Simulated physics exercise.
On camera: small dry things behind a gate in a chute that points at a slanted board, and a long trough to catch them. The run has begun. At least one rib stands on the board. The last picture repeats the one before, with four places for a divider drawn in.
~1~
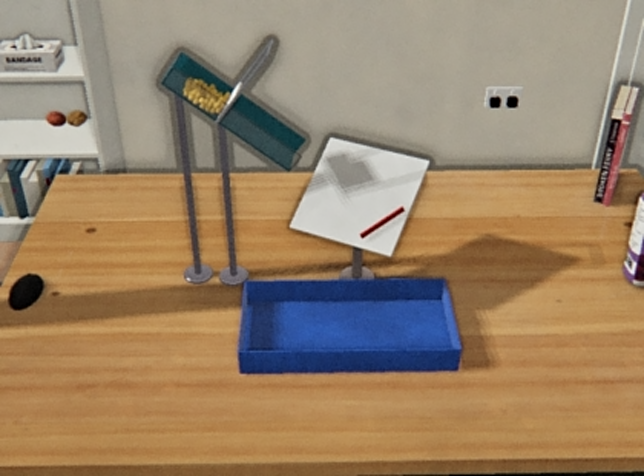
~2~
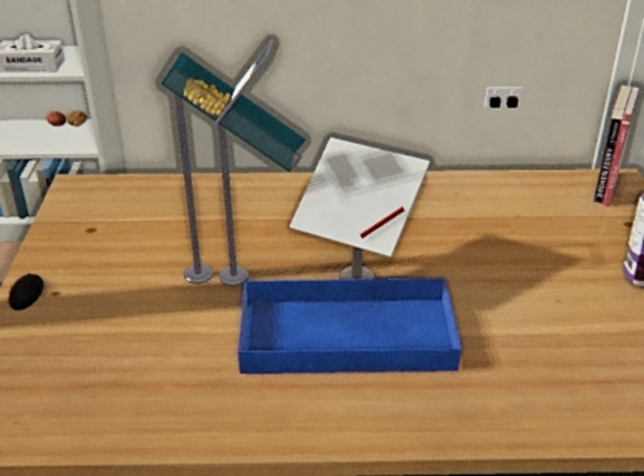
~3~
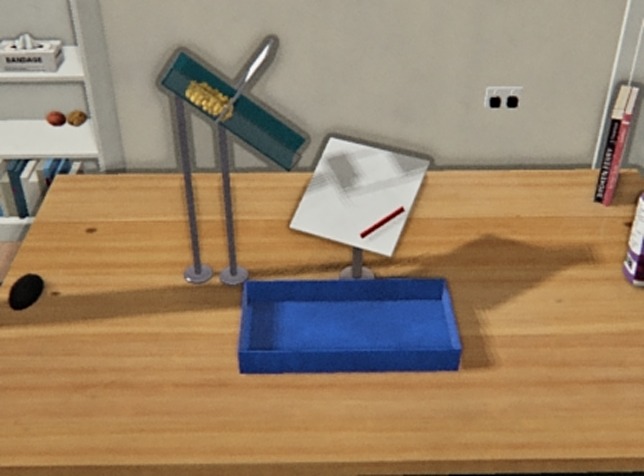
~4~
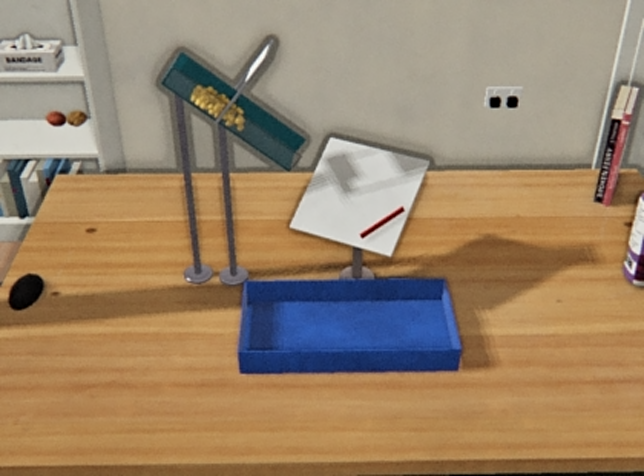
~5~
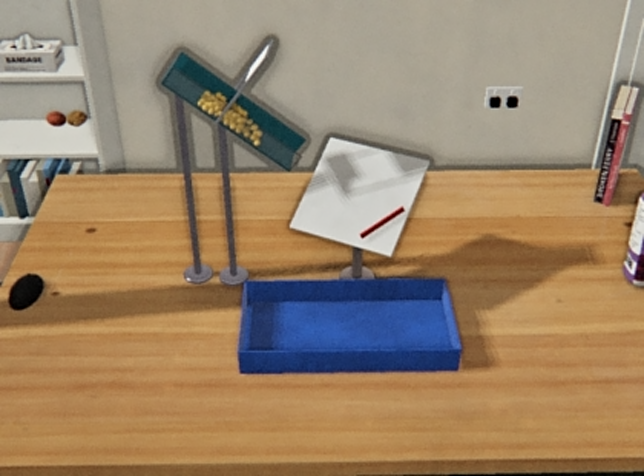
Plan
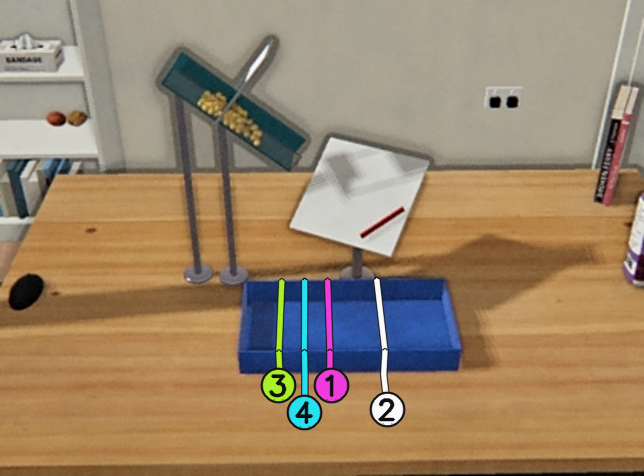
Golden puffed balls sit bunched high in a sloping teal chute on two grey posts, then spread and slide a short way down it to the right past a silvery, blade-like piece. A fixed camera looks slightly down on a wooden table before a grey wall, with shelves at left. Below the chute stand a tilted white board with a red rib and, in front, an empty blue trough, all motionless.
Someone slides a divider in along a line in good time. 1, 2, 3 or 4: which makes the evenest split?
The best line is 1.
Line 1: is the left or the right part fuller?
The right side.
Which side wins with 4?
More lands on the right.
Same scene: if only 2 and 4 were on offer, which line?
4.
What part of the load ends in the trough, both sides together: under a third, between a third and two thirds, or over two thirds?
Over two thirds.
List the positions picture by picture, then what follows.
The first picture shows load behind the gate near (208, 100), puffed corn balls; lip of the chute near (292, 163), sloping fairly steeply.
The second picture shows middle of the board near (359, 194), tilted fairly steeply; middle of its low edge near (339, 241); of its high edge near (379, 149).
The third picture shows front corners of the trough near (238, 352) and (461, 349), empty; front of the load near (229, 114).
The fourth picture shows middle of the load near (217, 108); its front near (241, 127), close to a quarter of the way to the lip; rib from (403, 206) to (360, 235).
The fifth picture shows middle of the load near (226, 115); its front near (257, 143), close to half of the way to the lip.
On the marked copy, line 1 crosses the front rim at (329, 351); line 2 crosses the front rim at (384, 350); line 3 crosses the front rim at (278, 351); line 4 crosses the front rim at (304, 351).
Choosing 1, of what is caught, close to a third on the left of the divider, close to two thirds on the right.
Choosing 2, of what is caught, the whole lot on the left of the divider, none at all on the right.
Choosing 3, of what is caught, only a few on the left of the divider, all but a few on the right.
Choosing 4, of what is caught, a small share on the left of the divider, the bulk on the right.
